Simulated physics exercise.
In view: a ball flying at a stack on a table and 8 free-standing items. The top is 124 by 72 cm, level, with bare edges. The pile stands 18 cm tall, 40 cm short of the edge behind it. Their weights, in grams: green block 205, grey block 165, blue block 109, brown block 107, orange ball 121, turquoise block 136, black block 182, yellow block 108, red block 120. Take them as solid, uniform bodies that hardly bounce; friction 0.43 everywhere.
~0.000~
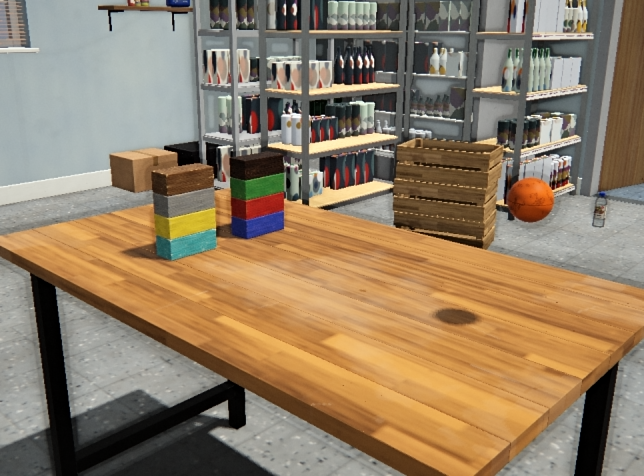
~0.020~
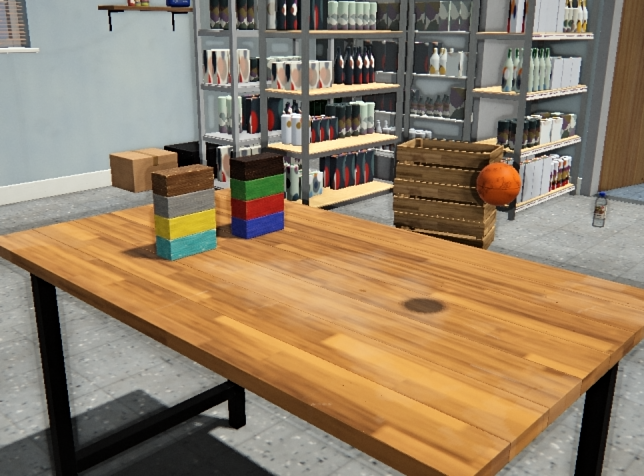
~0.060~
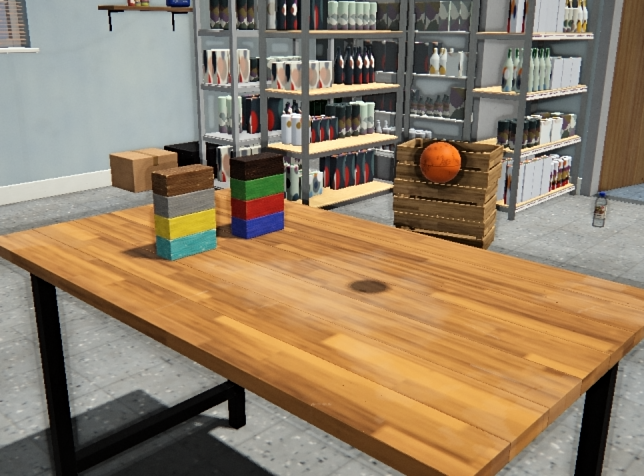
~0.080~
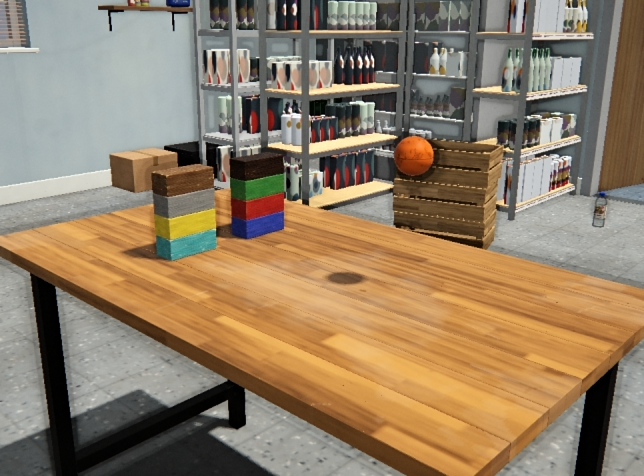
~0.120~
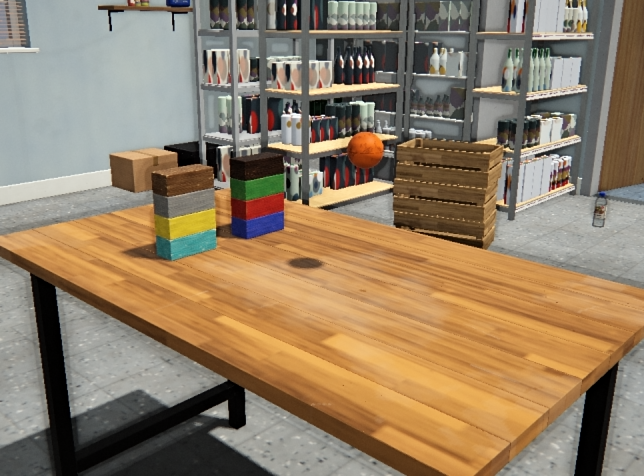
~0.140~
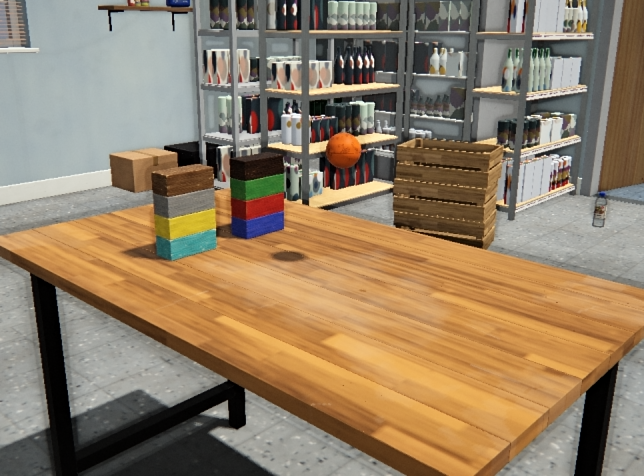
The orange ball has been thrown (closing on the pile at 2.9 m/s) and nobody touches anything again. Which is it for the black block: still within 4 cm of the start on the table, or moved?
The black block leaves its spot.
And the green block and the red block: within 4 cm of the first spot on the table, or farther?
The green block gets shifted; the red block ends elsewhere.
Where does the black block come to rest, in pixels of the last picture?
At about (194, 198).
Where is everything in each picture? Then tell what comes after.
In the first picture, 62 cm to the stack; orange ball (531, 200); black block (257, 165).
In the second picture, 57 cm to the stack; orange ball (498, 184); blue block (258, 223).
In the third picture, 45 cm to the stack; orange ball (440, 163); turquoise block (187, 242).
In the fourth picture, 39 cm to the stack; orange ball (414, 156); red block (258, 204).
In the fifth picture, 27 cm to the stack; orange ball (365, 150); grey block (185, 201).
In the sixth picture, 21 cm to the stack; orange ball (344, 151); black block (257, 166).
By 0.24 s, orange ball near (271, 170); black block tilted 5° near (250, 164); green block tilted 4°; red block tilted 4°.
By 0.44 s, orange ball near (286, 223); black block on its side near (205, 201); green block tilted 33°; red block tilted 33°.
By 0.54 s, orange ball near (292, 224); black block upside down near (197, 200); green block tilted 61°; red block tilted 61°.
By 0.64 s, orange ball near (295, 224); black block upside down near (194, 198); green block on its side; red block on its side.
When it is over (1.1 s), lying over on the table, green block, blue block, black block and red block; the other 4 within 4 cm of the start. End places, in pixels of the last picture, black block near (194, 198).
